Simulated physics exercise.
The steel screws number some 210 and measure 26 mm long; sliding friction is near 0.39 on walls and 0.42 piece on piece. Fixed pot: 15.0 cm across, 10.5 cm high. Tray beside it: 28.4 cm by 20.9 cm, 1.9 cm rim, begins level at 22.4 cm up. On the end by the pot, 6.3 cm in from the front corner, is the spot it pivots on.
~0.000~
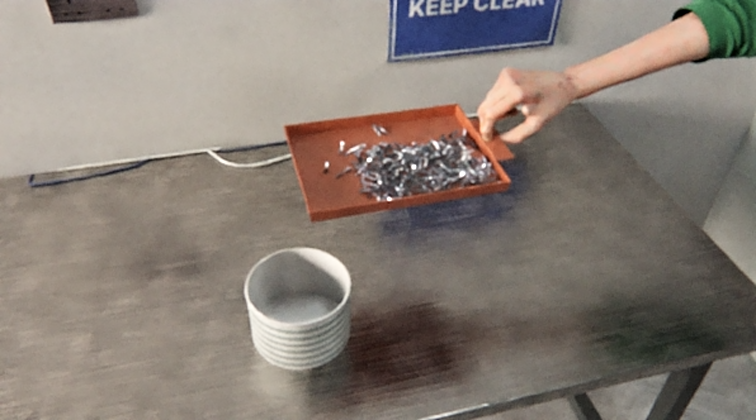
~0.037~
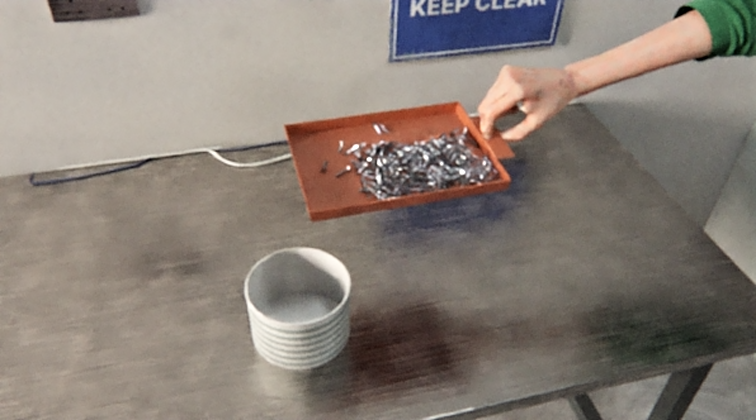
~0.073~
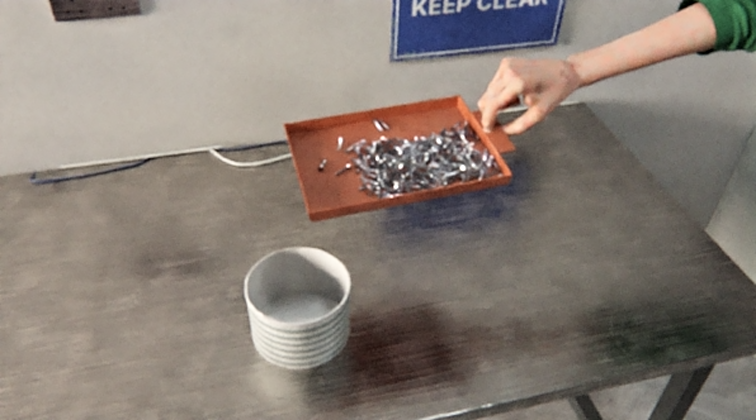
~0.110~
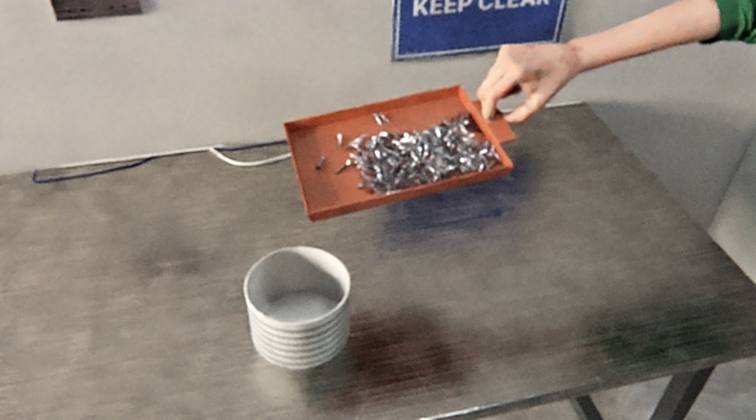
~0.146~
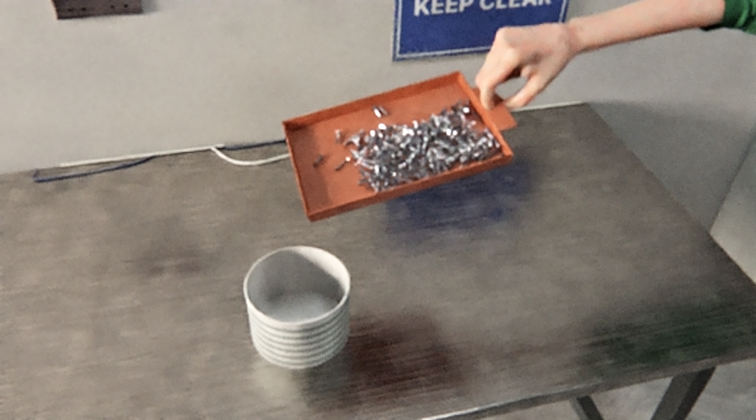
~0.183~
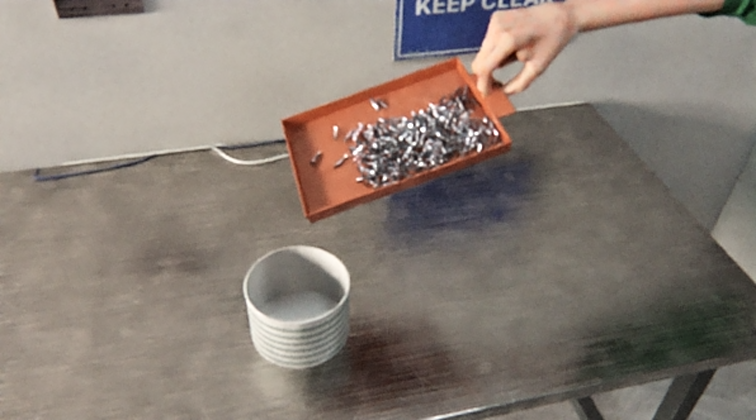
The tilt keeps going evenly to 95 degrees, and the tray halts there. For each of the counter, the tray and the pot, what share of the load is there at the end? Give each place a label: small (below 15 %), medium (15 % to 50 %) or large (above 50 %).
Shares by place: Counter large, tray small, pot medium.
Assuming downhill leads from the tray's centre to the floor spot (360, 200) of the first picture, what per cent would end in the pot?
The share would be about 90 percent.
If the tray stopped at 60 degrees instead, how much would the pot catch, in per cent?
Then about 30 per cent.
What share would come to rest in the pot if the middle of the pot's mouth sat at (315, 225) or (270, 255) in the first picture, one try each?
In order, about 5 and about 55 per cent.
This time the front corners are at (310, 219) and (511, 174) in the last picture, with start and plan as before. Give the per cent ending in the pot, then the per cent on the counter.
That works out as pot 50 and counter 50.
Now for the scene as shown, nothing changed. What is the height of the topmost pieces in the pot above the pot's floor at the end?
About 2.0 centimetres.
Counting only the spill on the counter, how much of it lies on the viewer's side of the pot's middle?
Share: Some 30 %.
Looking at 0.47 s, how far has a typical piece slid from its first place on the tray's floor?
It has moved some 6 cm from its start.
After 0.47 s, tilt 55 degrees; the tray holds 100 %, the pot 0 %.
Then, at 0.66 s, tilt 81 degrees; the tray holds 65 %, the pot 0 %.
Then, at 0.97 s, tilt 95 degrees; the tray holds 0 %, the pot 40 %.
By 2.3 s all is still; counter 60 %, tray 0 %, pot 40 %.
